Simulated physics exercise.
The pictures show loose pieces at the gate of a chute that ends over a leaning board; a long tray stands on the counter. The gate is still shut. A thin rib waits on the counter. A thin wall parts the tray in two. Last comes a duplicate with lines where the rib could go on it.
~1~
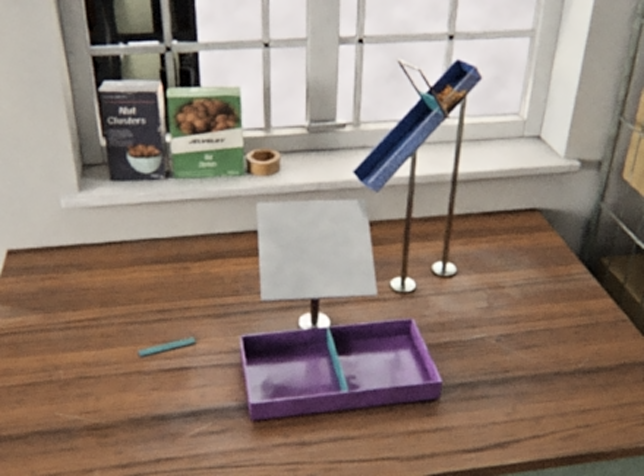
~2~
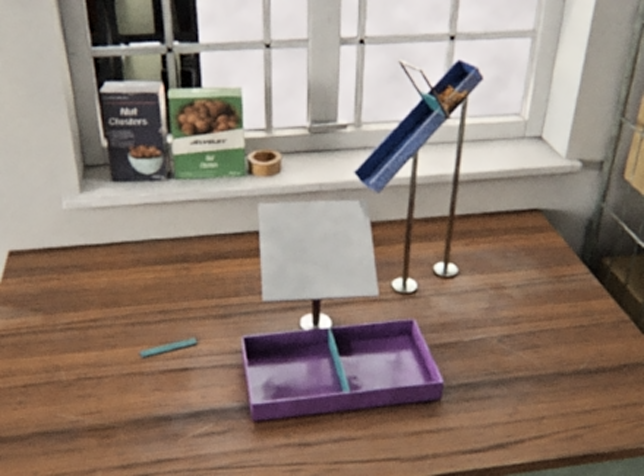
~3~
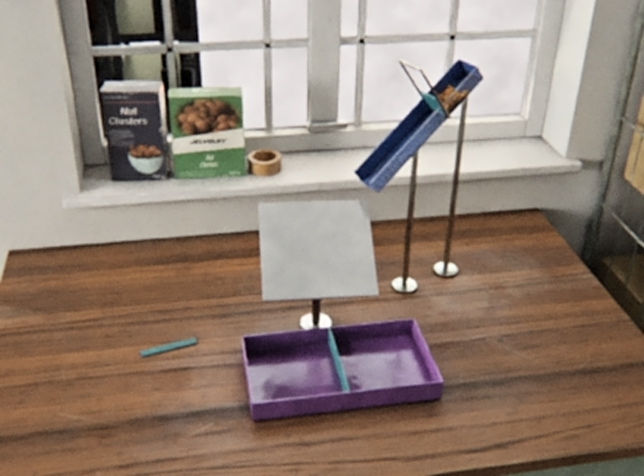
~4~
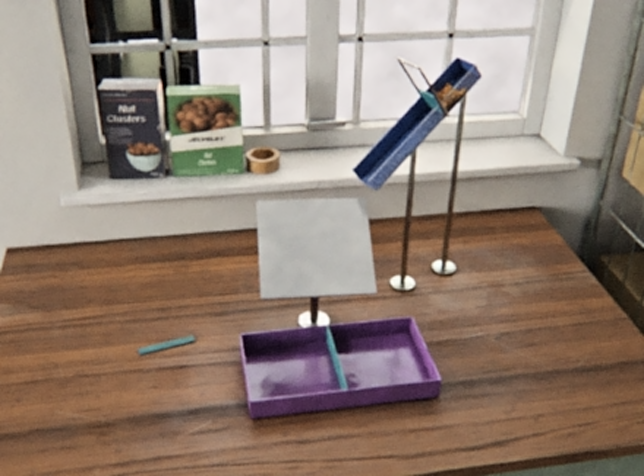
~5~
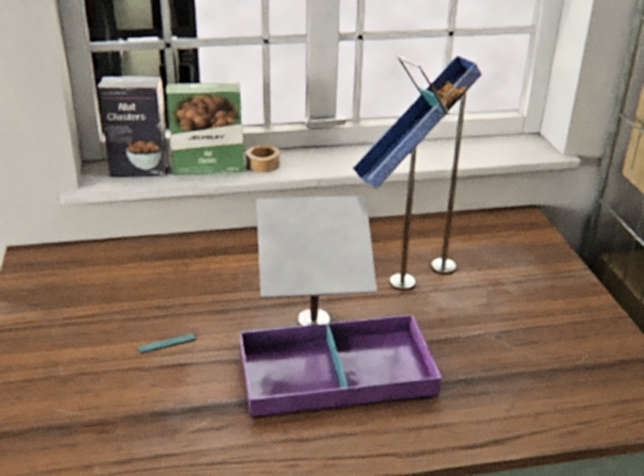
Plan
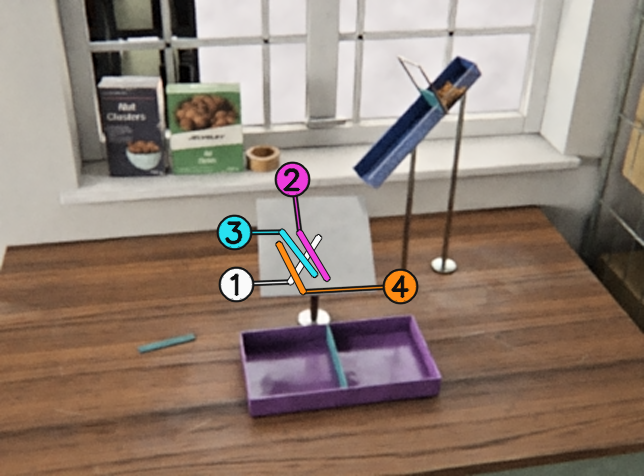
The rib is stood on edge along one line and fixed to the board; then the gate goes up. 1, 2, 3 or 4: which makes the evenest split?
3.
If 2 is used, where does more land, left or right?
More lands on the right.
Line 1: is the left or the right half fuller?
More lands on the left.
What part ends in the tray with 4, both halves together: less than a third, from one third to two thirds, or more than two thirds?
It is more than two thirds.
On the marked copy, line 1 from (318, 237) to (290, 281); line 2 from (299, 232) to (326, 278); line 3 from (282, 232) to (314, 274); line 4 from (279, 244) to (303, 291).
Choosing 1, of what is caught, the larger part in the left half, about a tenth in the right.
Choosing 2, of what is caught, about a tenth in the left half, almost all in the right.
Choosing 3, of what is caught, roughly two thirds in the left half, roughly a third in the right.
Choosing 4, of what is caught, the larger part in the left half, about a tenth in the right.
